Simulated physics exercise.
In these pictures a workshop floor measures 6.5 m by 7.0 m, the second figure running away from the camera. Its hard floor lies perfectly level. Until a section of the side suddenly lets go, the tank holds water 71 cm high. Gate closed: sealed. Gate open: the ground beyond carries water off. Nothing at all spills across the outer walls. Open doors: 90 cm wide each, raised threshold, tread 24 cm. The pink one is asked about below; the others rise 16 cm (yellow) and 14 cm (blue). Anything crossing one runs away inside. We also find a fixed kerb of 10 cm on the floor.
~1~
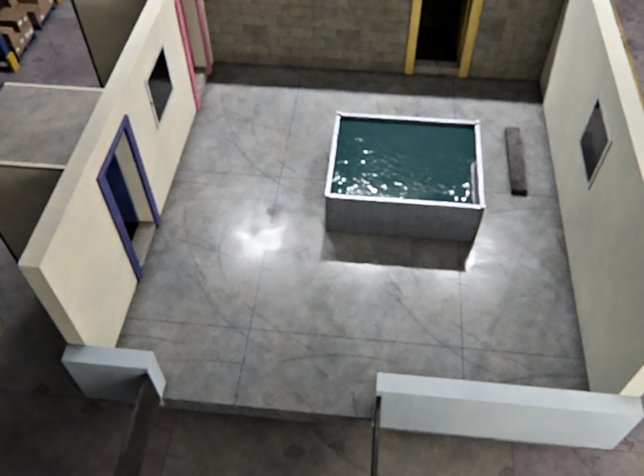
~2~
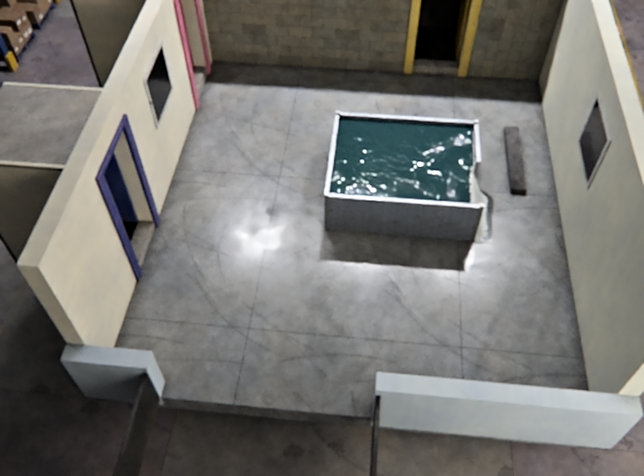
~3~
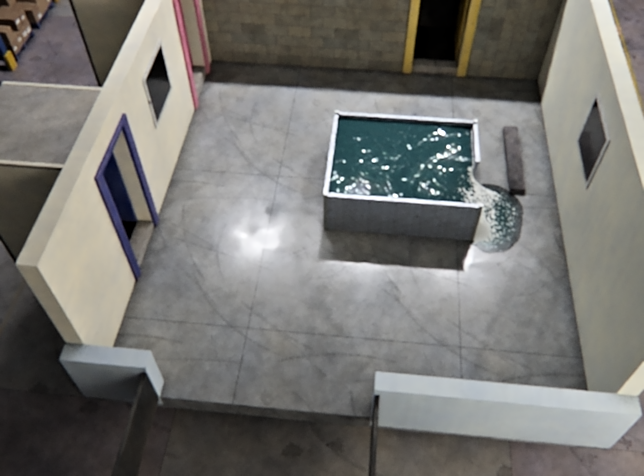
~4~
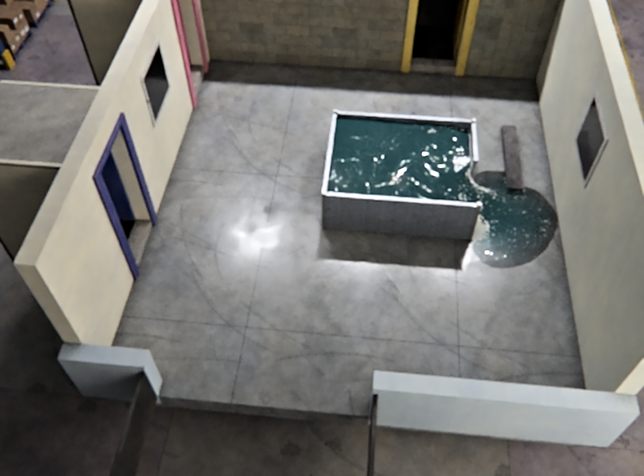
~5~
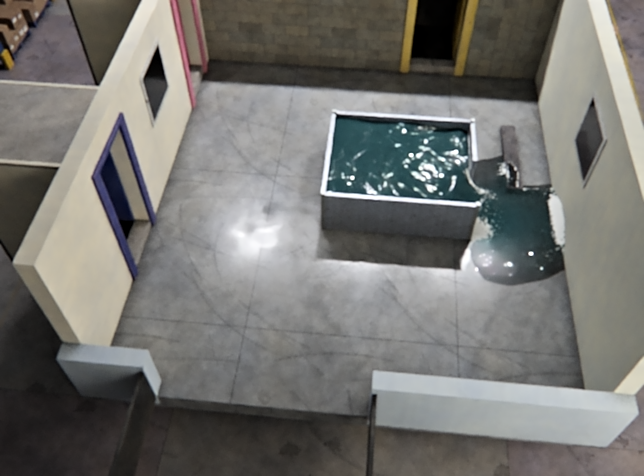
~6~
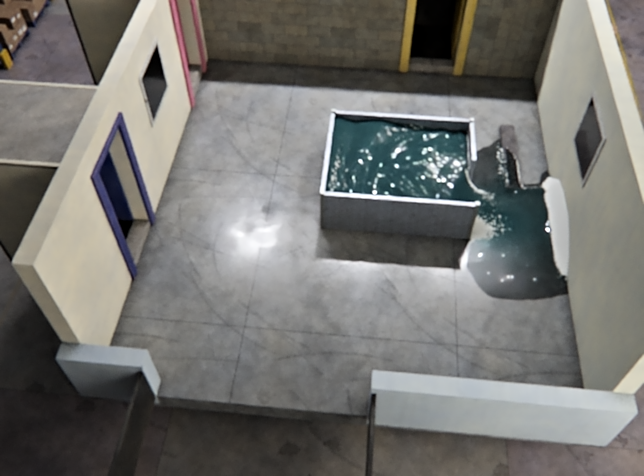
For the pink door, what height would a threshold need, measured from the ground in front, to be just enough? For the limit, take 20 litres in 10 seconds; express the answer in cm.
Around 6.5 cm above the ground in front.
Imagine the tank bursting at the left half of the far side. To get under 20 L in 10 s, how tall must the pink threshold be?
A minimum of about 25 cm.
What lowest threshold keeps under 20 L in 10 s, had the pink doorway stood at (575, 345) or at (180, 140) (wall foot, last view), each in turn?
Minimums: About 11.0 cm and 7.5 cm.
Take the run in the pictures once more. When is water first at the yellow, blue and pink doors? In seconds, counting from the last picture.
Times: Yellow = 1.8 s, blue = 4.5 s, pink = 4.5 s.
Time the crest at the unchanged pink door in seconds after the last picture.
At about 5.5 s.
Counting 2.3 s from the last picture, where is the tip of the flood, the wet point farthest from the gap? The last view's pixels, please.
Around pixel (285, 390).
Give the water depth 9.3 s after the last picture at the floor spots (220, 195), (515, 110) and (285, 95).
About 8, 3 and 6 cm.
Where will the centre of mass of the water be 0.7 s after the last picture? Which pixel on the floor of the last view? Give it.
My guess is close to (434, 198).
Then, 0.7 s after the last picture water covers 15 % of the floor, deepest (46 cm) near (546, 225); it has not reached the pink door.
Then, 2.3 s after the last picture water covers 30 % of the floor, deepest (34 cm) near (534, 83); it has not reached the pink door.
Then, 9.3 s after the last picture water covers 95 % of the floor, deepest (12 cm) near (319, 161); 9 cm at the pink door, 0 litres in over its 20 cm threshold.
At the pink door as built, the water peaked near 11 cm, 5.3 s after the last picture.
With a threshold of 5.5 cm, 36 litres would have come in within the 10 s; with 7.5 cm, 12 litres. So under 20 litres takes about 6.5 cm.
